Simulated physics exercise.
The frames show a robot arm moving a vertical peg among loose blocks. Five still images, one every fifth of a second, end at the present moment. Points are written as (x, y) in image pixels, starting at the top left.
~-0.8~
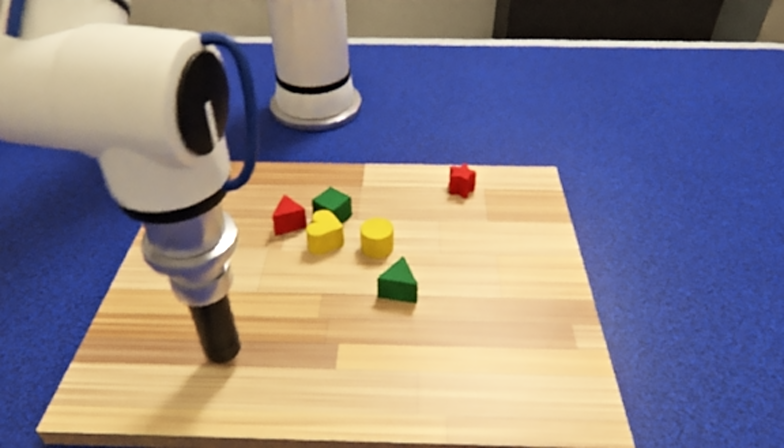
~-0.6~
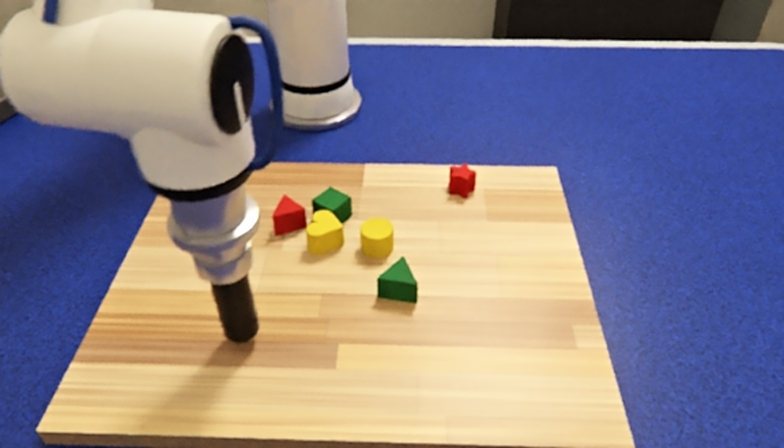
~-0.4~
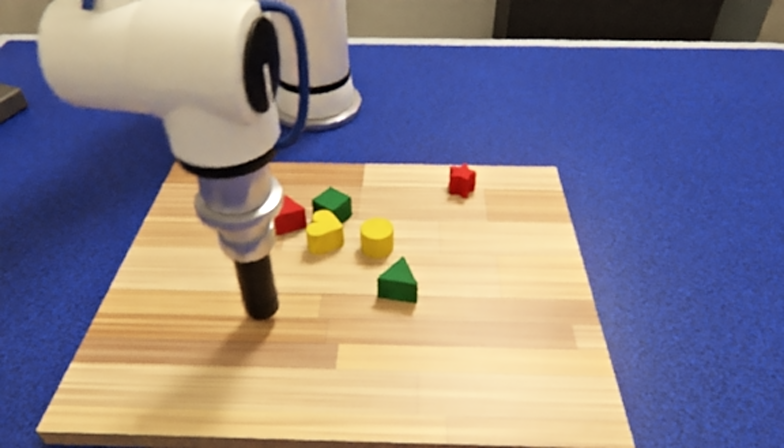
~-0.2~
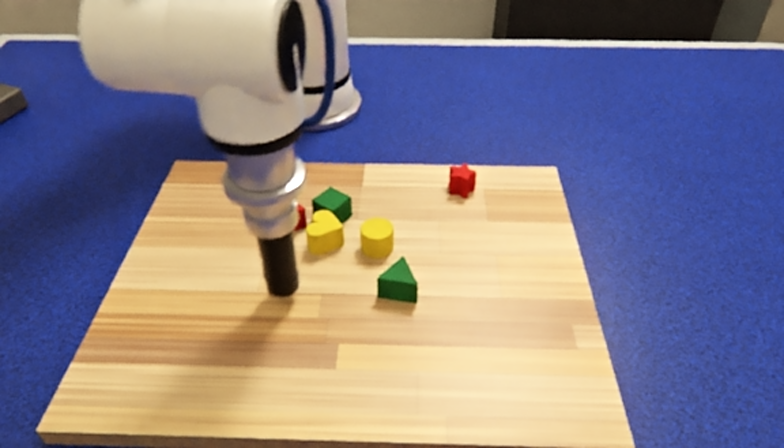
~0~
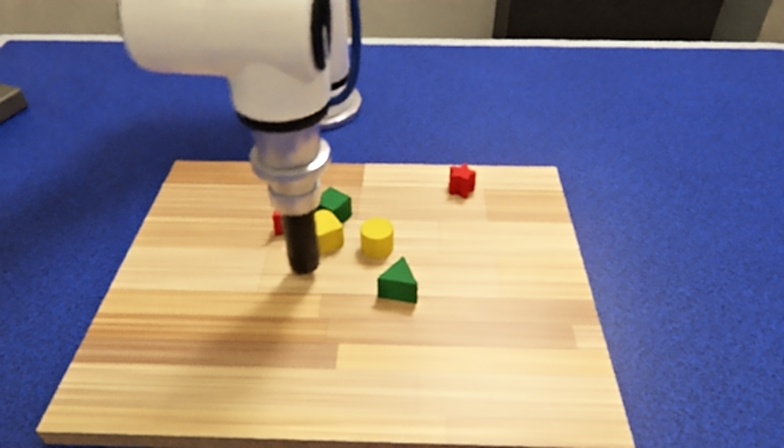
On a wooden board over blue cloth, a white robot arm moves its black peg diagonally up and right toward colourful blocks.
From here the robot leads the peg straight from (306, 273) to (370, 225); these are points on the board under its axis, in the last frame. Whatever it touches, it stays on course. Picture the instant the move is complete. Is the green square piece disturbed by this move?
From what I can tell, it won't keep its place.
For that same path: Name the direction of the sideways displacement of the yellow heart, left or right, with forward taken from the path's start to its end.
Shifted left.
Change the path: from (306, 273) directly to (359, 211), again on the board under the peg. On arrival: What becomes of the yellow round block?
My prediction: It remains in place.
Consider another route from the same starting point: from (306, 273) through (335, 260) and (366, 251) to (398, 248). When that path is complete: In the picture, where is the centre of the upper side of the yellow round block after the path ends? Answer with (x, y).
It ends at (423, 216).
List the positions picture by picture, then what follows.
In the first frame, lower end of the peg at (223, 350), tops of blocks, red triangular block at (287, 206), yellow heart at (323, 223), green square piece at (331, 198), yellow round block at (377, 228).
In the second frame, peg at (242, 330), blocks as before.
In the third frame, peg at (262, 309), blocks as before.
In the fourth frame, peg at (283, 287), blocks as before.
In the fifth frame, peg at (305, 264), red triangular block hidden, yellow heart at (323, 223), green square piece at (331, 198), yellow round block at (377, 228).
On the path given first. One third of the way, peg at (327, 247); yellow heart at (333, 214); green square piece at (334, 191), turned 20° anticlockwise.
Two thirds of the way, peg at (349, 231); yellow heart at (349, 198), turned 20° anticlockwise; green square piece at (336, 180), turned 55° anticlockwise.
At the end, peg at (370, 216); red triangular block not moved; yellow heart at (358, 186), turned 50° anticlockwise; green square piece at (333, 173), turned 75° anticlockwise; yellow round block at (384, 226).
